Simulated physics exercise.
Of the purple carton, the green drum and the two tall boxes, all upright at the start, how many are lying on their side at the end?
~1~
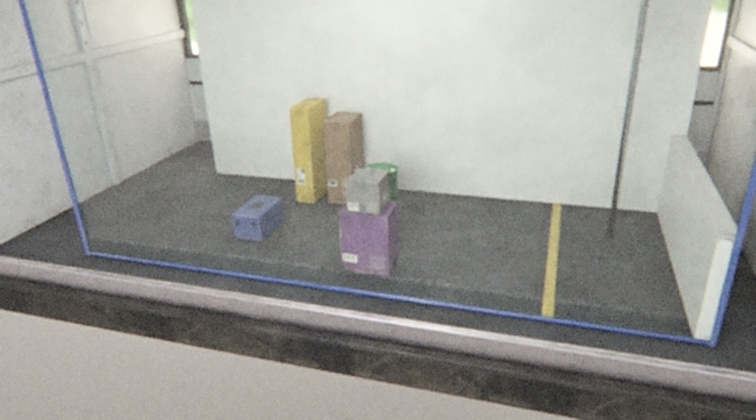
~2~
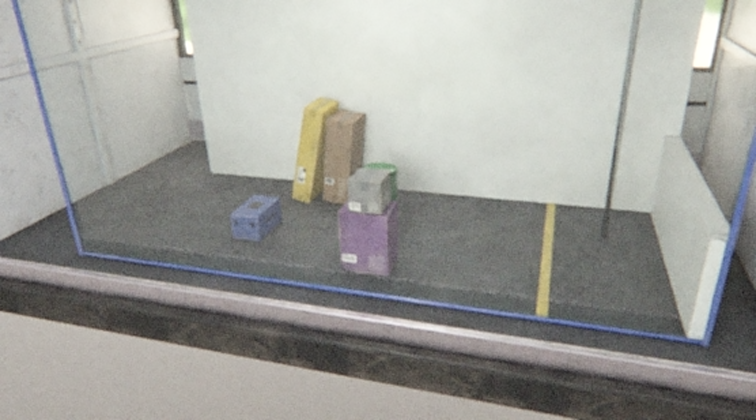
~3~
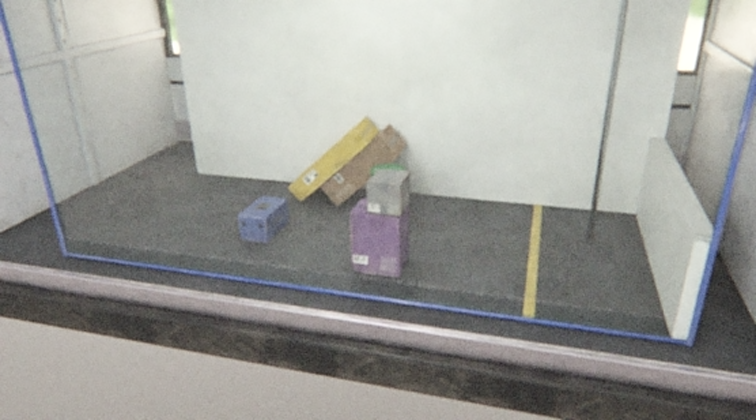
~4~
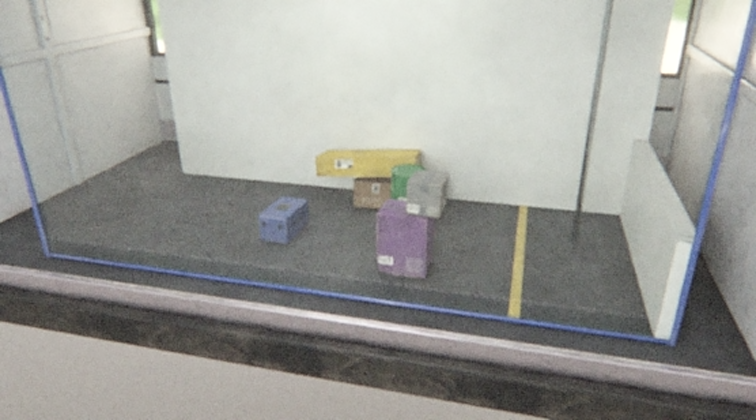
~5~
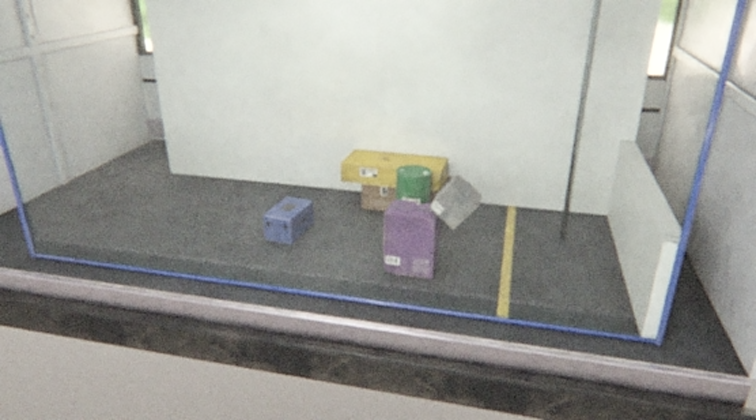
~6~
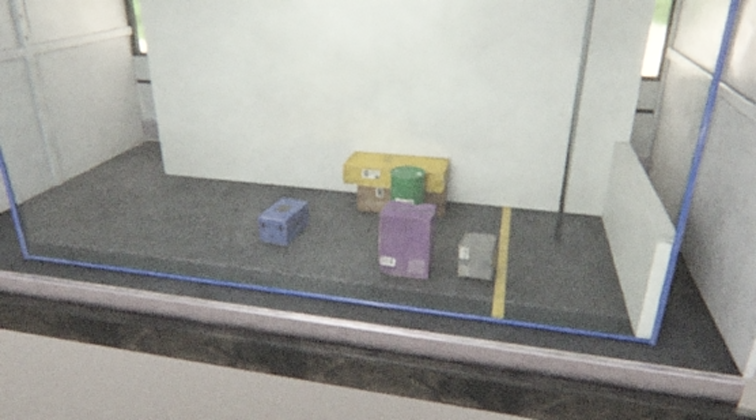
Two of them are on their side at the end, the yellow tall box and the brown tall box.
At the start, a yellow tall box and a brown tall box stand upright near the back wall of a bay, with a grey carton on top of a purple carton, a green drum behind them and a blue toolbox to the left. The yellow box leans right, and both tall boxes topple over to the right. The yellow one comes down on top of the brown one, while the grey carton slides off the purple carton and tips over as it drops. It lands on the floor just short of the yellow line, with the purple carton and green drum still upright.
